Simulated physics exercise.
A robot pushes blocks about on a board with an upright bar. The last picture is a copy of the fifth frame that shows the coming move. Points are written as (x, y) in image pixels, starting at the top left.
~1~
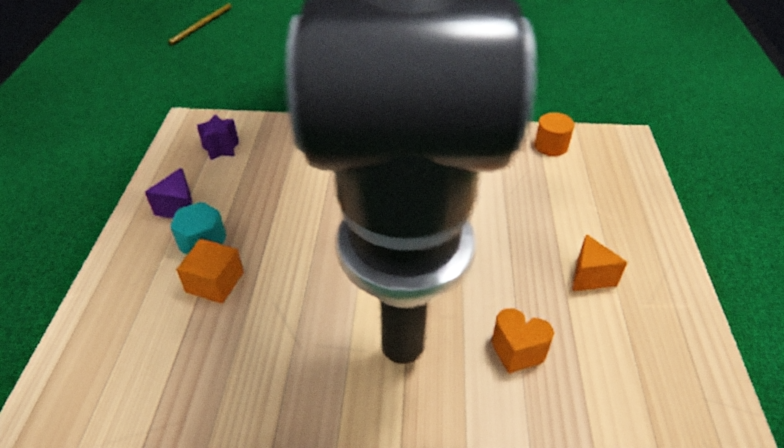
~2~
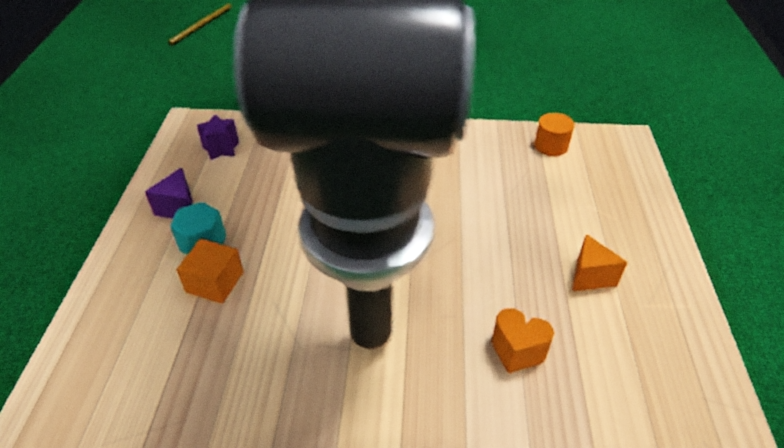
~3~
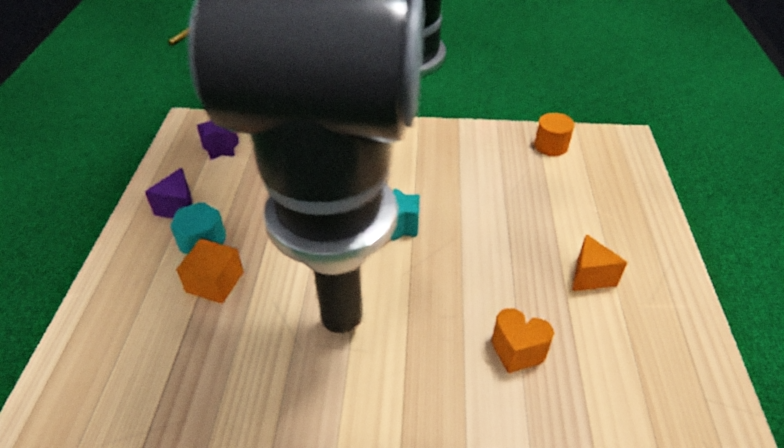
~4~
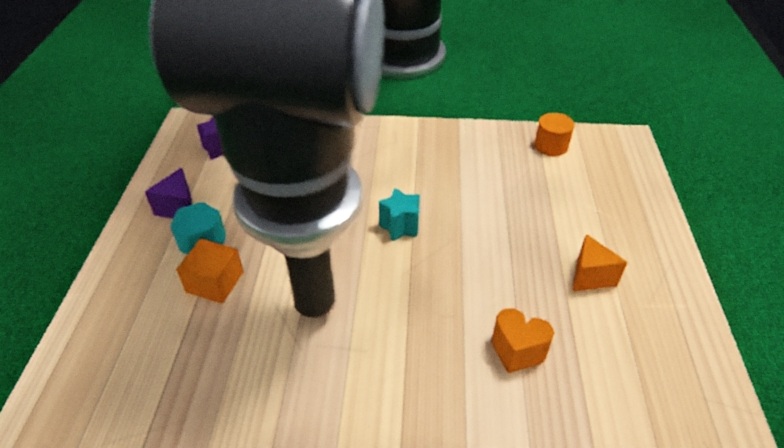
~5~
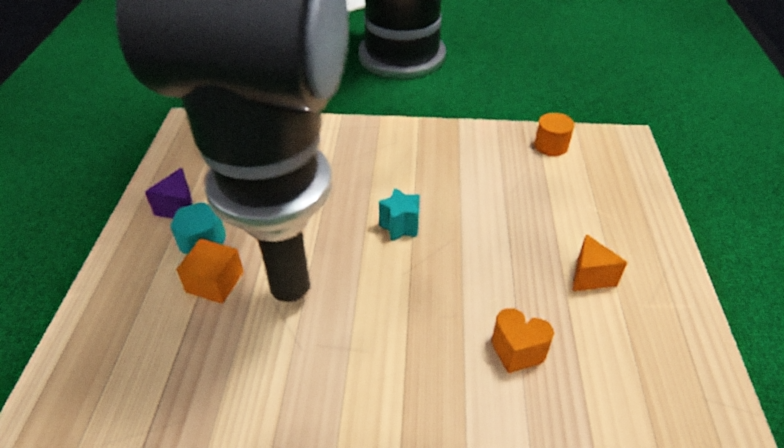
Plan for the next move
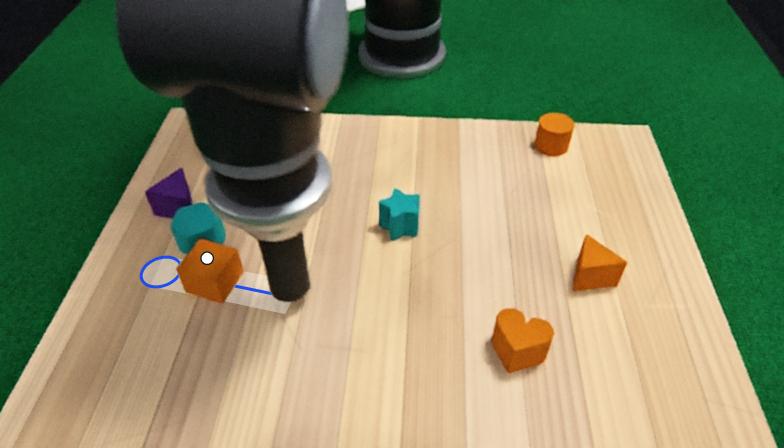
Robot arm with an upright black bar moving left and away across a wooden board, the coloured blocks around it staying still.
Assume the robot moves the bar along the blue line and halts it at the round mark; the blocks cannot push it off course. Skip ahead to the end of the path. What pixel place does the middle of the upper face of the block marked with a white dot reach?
The centre of its top will be at (112, 243).
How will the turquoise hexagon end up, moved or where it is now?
It keeps its spot.
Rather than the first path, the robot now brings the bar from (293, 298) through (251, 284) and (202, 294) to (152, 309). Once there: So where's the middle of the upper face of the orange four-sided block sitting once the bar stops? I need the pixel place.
Its top centre is at about (116, 263).
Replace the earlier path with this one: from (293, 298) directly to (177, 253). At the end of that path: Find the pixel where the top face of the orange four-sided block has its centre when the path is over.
It is going to be at (142, 258).
The drawn path runs in a line from (293, 298) to (161, 272); the dot is on the orange four-sided block.
On the path given first. One third of the way, bar at (244, 277); orange four-sided block at (201, 257).
Two thirds of the way, bar at (199, 268); orange four-sided block at (156, 250).
At the end, bar at (156, 260); turquoise hexagon not moved; orange four-sided block at (112, 243).
